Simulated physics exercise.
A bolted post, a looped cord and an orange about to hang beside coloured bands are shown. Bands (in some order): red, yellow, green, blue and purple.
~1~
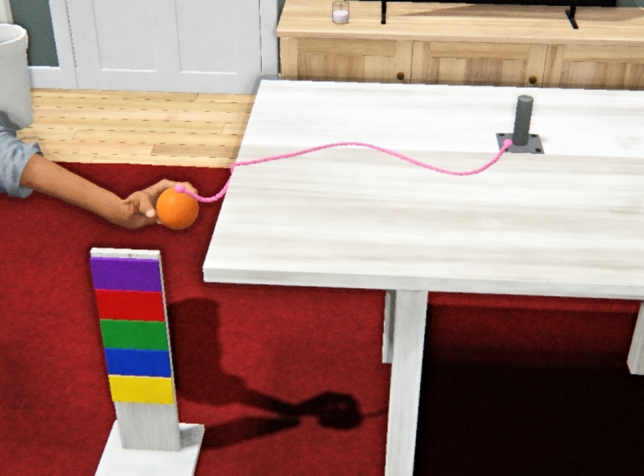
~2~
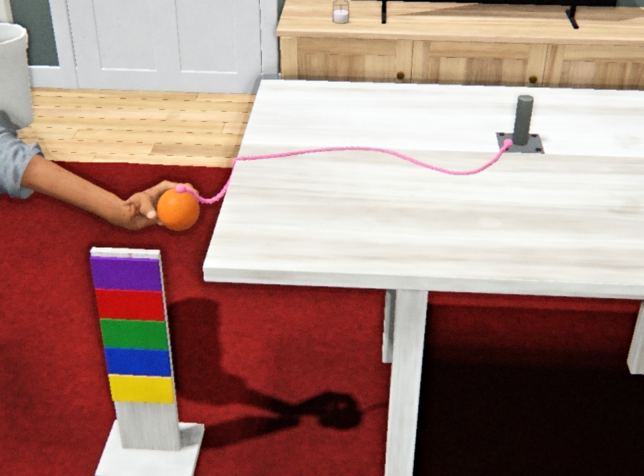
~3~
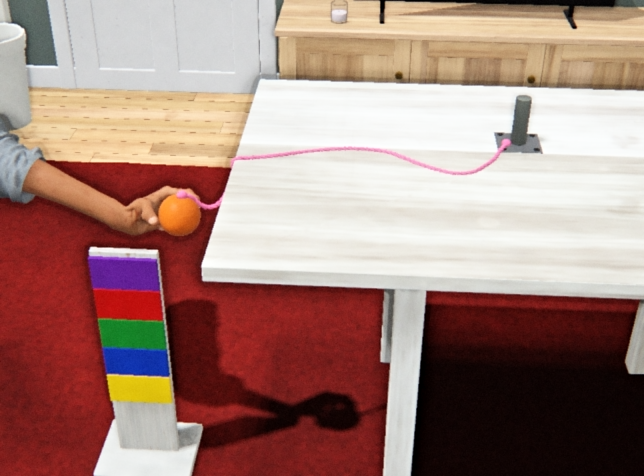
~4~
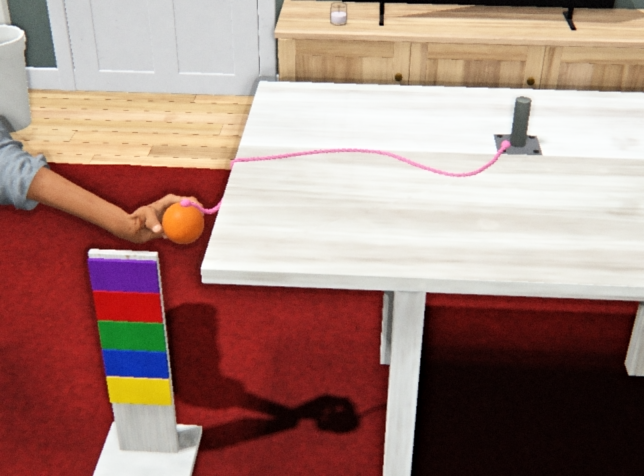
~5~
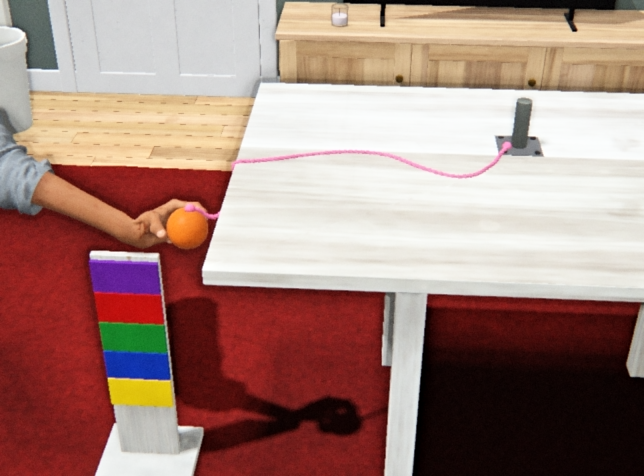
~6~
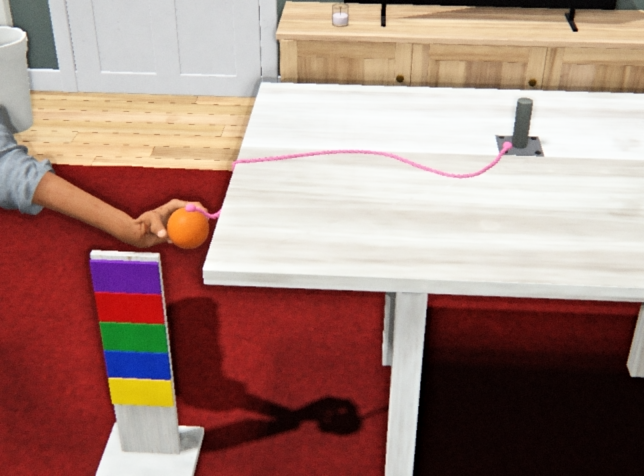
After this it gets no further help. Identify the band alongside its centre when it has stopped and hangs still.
Its centre is alongside the red band.
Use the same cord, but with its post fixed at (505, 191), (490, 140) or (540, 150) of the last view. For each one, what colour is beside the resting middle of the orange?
In turn, green, then green, then red.
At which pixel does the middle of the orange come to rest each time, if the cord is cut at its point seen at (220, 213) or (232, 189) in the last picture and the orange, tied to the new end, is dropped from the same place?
It would be at (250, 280) in the first case and at (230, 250) in the second.
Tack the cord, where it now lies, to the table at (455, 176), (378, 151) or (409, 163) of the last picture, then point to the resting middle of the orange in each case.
Try 1: (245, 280); try 2: (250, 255); try 3: (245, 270).
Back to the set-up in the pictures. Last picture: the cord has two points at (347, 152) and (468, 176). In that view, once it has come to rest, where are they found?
(297, 161) and (426, 151), approximately.
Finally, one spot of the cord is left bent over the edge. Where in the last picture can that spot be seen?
Pixel (285, 158).
A little later, orange near (209, 303); level with red.
Next, orange near (277, 302); level with red.
Later still, orange near (240, 306); level with red.
When it is over, orange near (235, 307); level with red. At red.
